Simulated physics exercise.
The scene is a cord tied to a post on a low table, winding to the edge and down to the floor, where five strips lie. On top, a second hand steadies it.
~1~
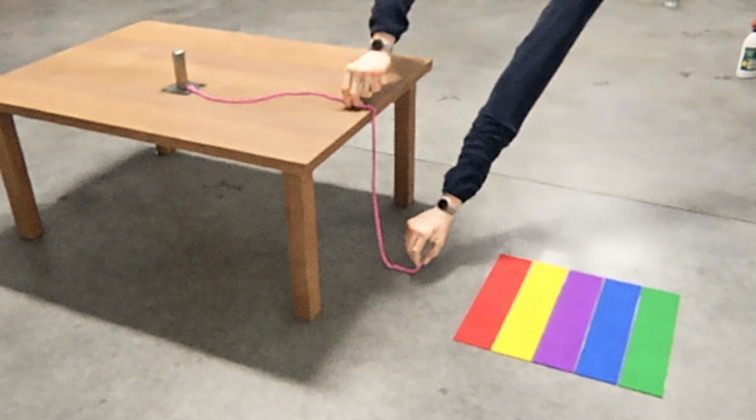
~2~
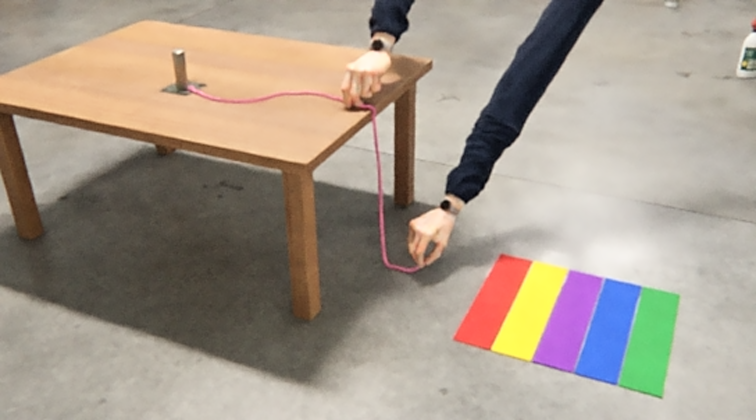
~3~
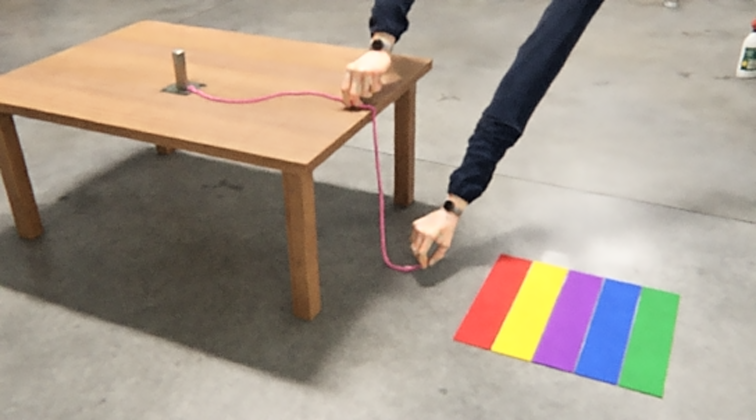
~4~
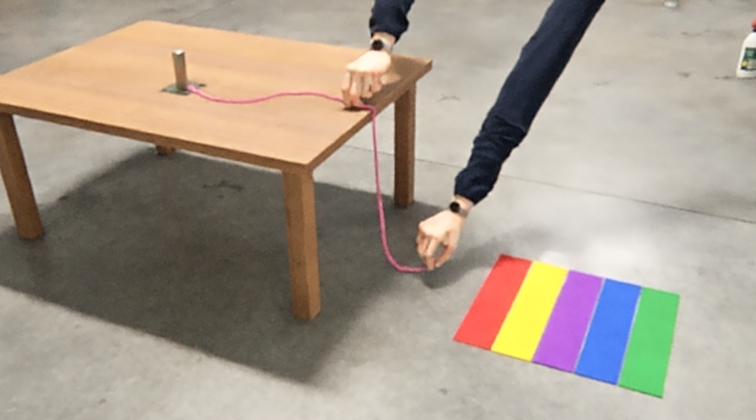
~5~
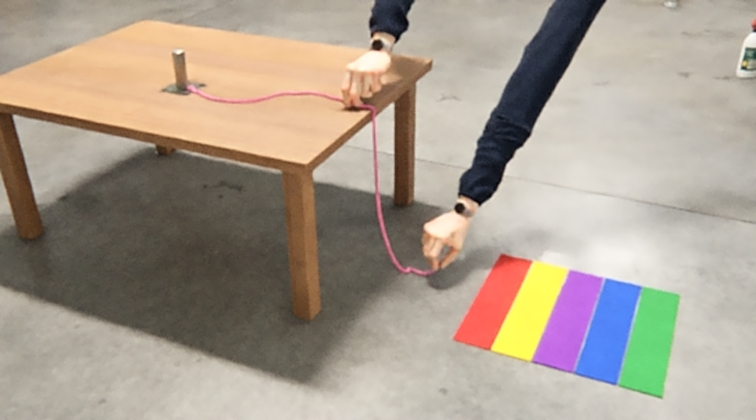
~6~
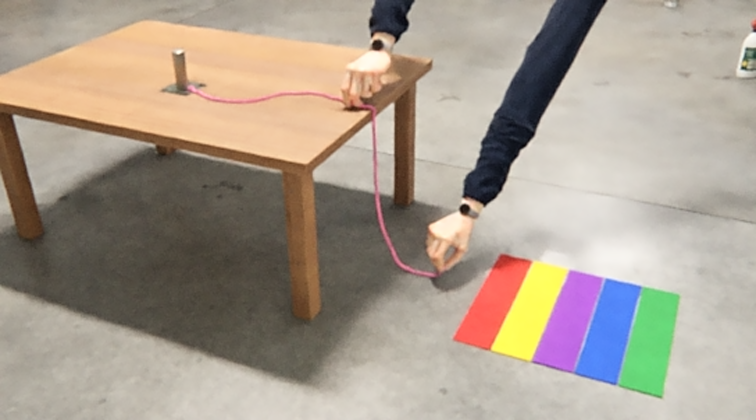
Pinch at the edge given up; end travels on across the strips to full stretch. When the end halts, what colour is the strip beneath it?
Purple.
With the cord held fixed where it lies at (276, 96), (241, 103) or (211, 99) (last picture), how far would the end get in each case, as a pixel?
First (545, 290), next (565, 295), last (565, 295).
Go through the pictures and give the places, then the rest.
End (421, 262); red (480, 327); yellow (519, 337); purple (559, 348); blue (601, 359); green (644, 371), in the first frame.
End (424, 263); cord through (206, 97) (268, 98) (333, 99) (375, 130) (380, 198) (384, 255), in the second frame.
End (427, 263), in the third frame.
End (434, 265); cord through (206, 97) (268, 98) (333, 99) (374, 130) (379, 197) (388, 256), in the fourth frame.
End (439, 266), in the fifth frame.
End (444, 267); cord through (206, 97) (268, 98) (333, 99) (374, 130) (377, 197) (394, 256), in the sixth frame.
Early on, end near (493, 279); over red.
Midway, end near (542, 291); over yellow.
At the end of the slack, end near (571, 298); over purple. Over purple.
